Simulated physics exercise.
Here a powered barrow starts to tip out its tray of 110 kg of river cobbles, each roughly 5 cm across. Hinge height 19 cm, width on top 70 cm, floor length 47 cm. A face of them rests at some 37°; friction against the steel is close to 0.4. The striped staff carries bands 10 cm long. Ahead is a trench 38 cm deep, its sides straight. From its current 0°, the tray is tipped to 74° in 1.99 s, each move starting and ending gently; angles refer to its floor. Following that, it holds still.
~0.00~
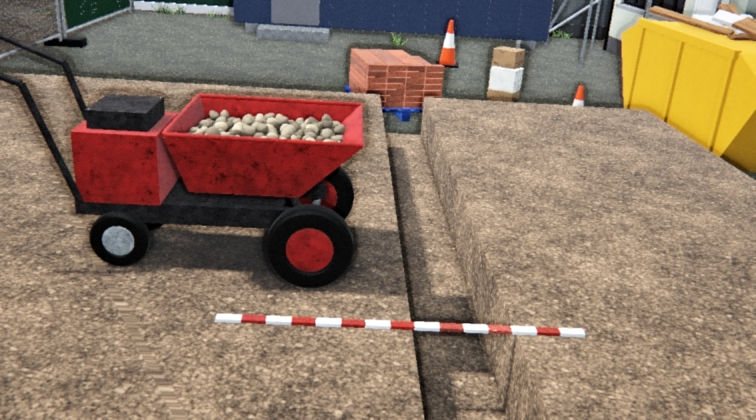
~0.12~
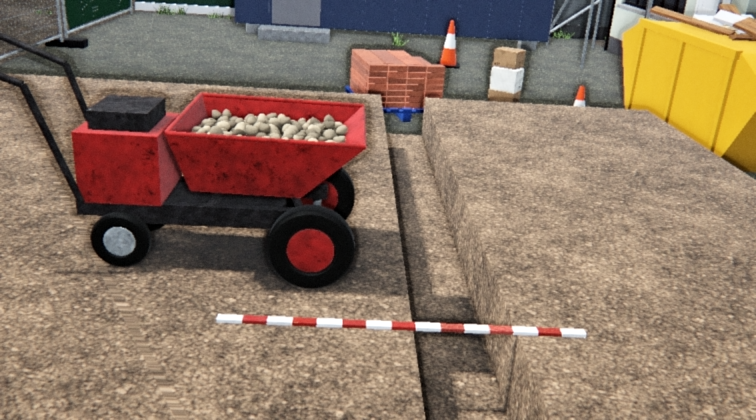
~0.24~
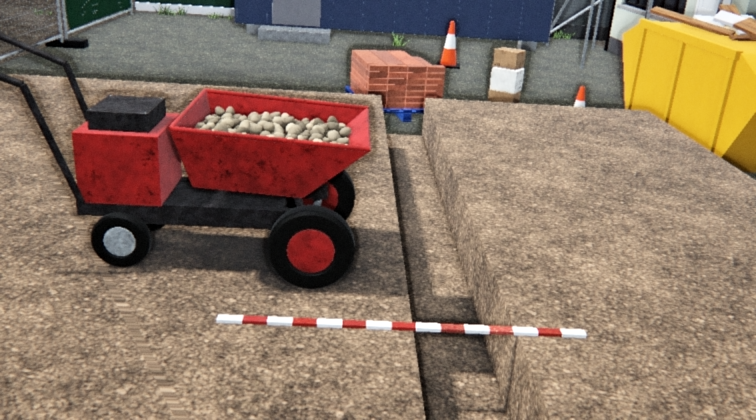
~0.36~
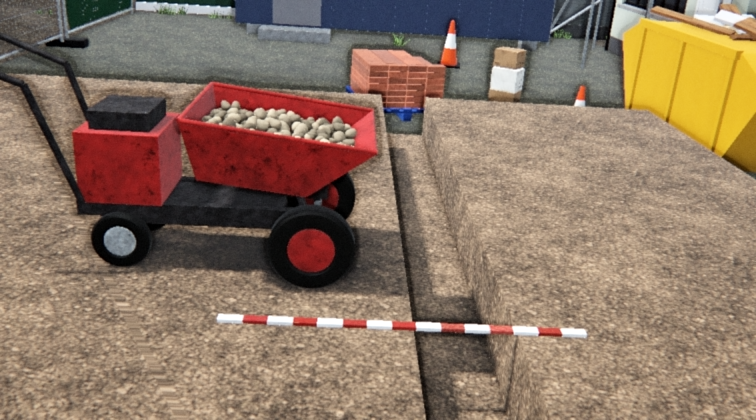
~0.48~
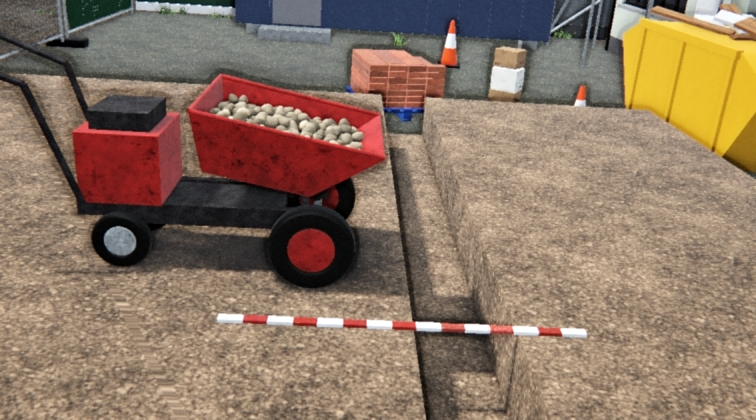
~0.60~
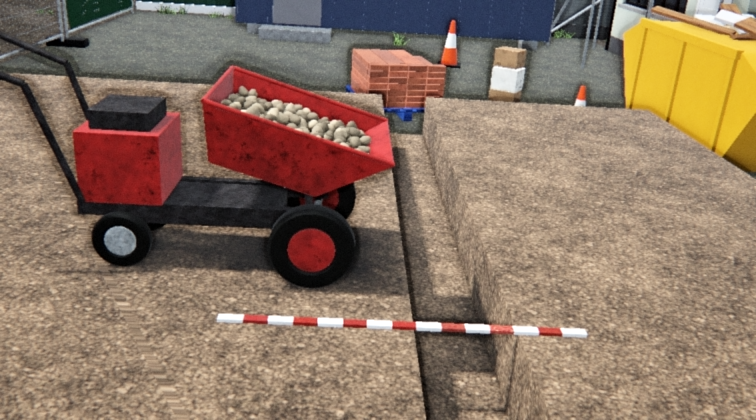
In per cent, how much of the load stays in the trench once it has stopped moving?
I would say about 99 per cent.
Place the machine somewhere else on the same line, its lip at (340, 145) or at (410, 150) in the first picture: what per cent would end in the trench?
The first start gives about 100 per cent, the second about 55.
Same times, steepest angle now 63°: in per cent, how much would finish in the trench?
Roughly 100%.
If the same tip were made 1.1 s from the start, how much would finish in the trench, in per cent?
About 100 percent, I'd say.
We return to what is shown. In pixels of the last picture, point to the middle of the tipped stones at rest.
Somewhere around (453, 318) in the last picture.
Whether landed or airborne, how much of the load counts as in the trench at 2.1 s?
Roughly 80 percent of the load.
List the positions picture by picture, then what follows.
The first frame shows lip at (363, 146), floor tilted 0°, highest stones at (290, 124).
The second frame shows lip at (365, 147), floor tilted 1°, highest stones at (269, 125); the stones move at 0.1 m/s on average.
The third frame shows lip at (370, 150), floor tilted 3°, highest stones at (248, 122); the stones move at 0.2 m/s on average.
In the fourth frame, the tray is at 6°, its lip at (377, 153); the top of the load is at (239, 117); the stones move at 0.3 m/s on average.
In the fifth frame, the tray is at 11°, its lip at (385, 158); the top of the load is at (237, 109); the stones move at 0.3 m/s on average.
In the sixth frame, the tray is at 16°, its lip at (394, 165); the top of the load is at (241, 101); the stones move at 0.4 m/s on average.
After 1.5 s the floor is at 62°; 97 % in the tray, 3 % in the trench; the foremost stones are at (446, 226).
After 2.1 s the floor is at 74°; 18 % in the tray, 82 % in the trench, 1 % past the trench; the foremost stones are at (510, 277).
After 2.4 s the floor is at 74°; 1 % in the tray, 99 % in the trench, 1 % past the trench; the foremost stones are at (522, 277).
After 4.4 s the floor is at 74°; 0 % in the tray, 99 % in the trench, 1 % past the trench; the foremost stones are at (527, 274).
